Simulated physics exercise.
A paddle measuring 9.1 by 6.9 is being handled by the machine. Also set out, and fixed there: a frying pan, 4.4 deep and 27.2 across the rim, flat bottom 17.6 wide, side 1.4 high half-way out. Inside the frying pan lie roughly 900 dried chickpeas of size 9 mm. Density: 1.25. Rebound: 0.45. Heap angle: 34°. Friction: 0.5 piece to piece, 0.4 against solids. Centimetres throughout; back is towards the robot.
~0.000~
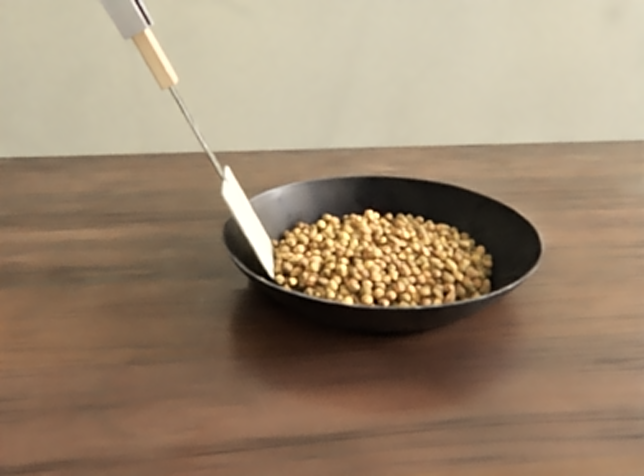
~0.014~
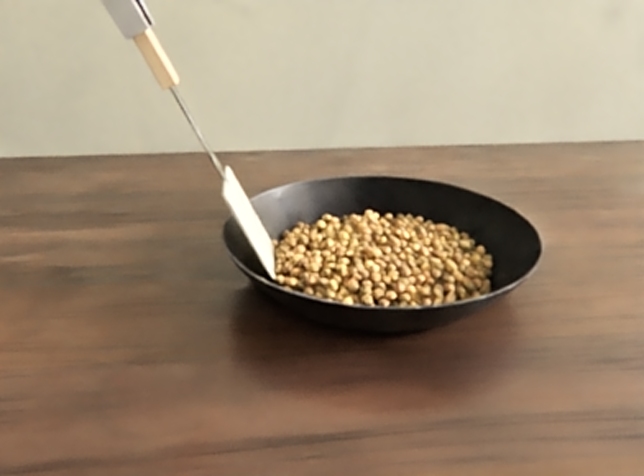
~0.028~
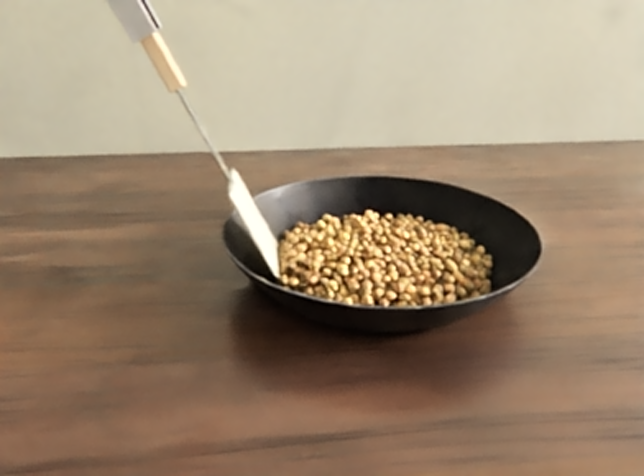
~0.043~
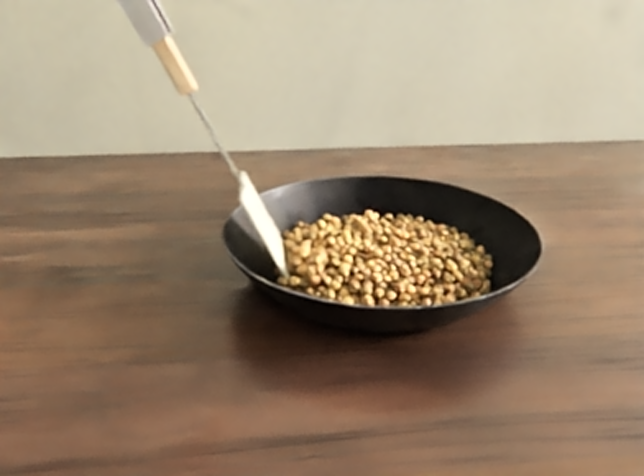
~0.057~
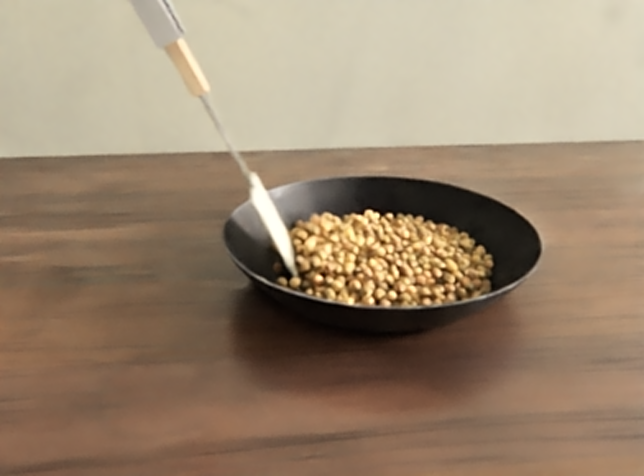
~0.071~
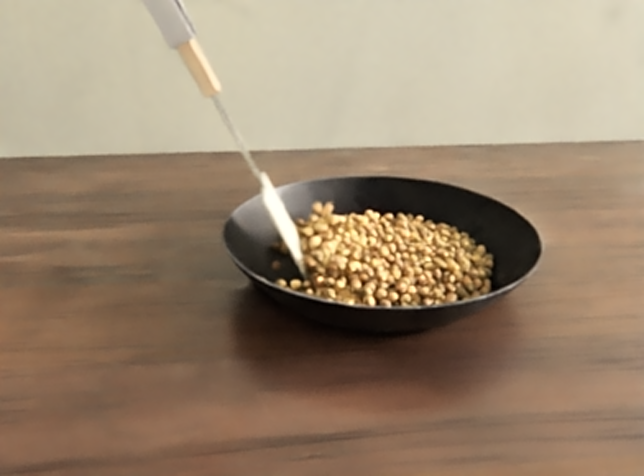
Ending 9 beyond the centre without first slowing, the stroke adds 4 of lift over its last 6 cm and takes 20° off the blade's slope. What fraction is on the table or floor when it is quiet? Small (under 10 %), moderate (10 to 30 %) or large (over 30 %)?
Small.
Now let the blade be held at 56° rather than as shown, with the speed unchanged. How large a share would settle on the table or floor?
It would then be close to 10 %.
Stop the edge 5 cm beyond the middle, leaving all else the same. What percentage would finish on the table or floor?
That would give close to 0 per cent.
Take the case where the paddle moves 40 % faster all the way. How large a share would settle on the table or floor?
About 10 in a hundred.
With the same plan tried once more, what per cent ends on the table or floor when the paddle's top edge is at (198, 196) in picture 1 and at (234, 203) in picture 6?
About 5 per cent.
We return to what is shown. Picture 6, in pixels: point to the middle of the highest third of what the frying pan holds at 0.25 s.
The middle lies somewhere about (454, 239).
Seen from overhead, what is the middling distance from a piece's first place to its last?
Near 3 cm, measured level.
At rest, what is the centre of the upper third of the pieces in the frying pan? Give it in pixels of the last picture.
The middle lies somewhere around (470, 243).
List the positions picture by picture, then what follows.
In the first picture, the paddle top edge at (224, 178), sloping 65°; upper third of the load around (377, 252), from x 275 to 490, top at y 215; 900 in the frying pan.
In the second picture, the paddle top edge at (225, 179), sloping 65°; upper third of the load around (376, 252), from x 275 to 490, top at y 215.
In the third picture, the paddle top edge at (231, 181), sloping 65°; upper third of the load around (375, 252), from x 275 to 490, top at y 215.
In the fourth picture, the paddle top edge at (241, 184), sloping 65°; upper third of the load around (370, 252), from x 275 to 490, top at y 215.
In the fifth picture, the paddle top edge at (252, 185), sloping 65°; upper third of the load around (368, 250), from x 275 to 490, top at y 215.
In the sixth picture, the paddle top edge at (263, 185), sloping 65°; upper third of the load around (368, 249), from x 275 to 490, top at y 210; 900 in the frying pan.
After 0.16 s, sloping 65°, highest piece 8 above the table; 900 in the frying pan.
After 0.25 s, sloping 59°, highest piece 5 above the table; 900 in the frying pan.
After 0.49 s, sloping 45°, highest piece 5 above the table; 854 in the frying pan, 42 on the table or floor, 4 on the blade or in flight.
After 1.54 s, sloping 45°, highest piece 5 above the table; 854 in the frying pan, 46 on the table or floor.
In the end, 854 in the frying pan, 46 on the table or floor. That is 5 % on the table or floor.
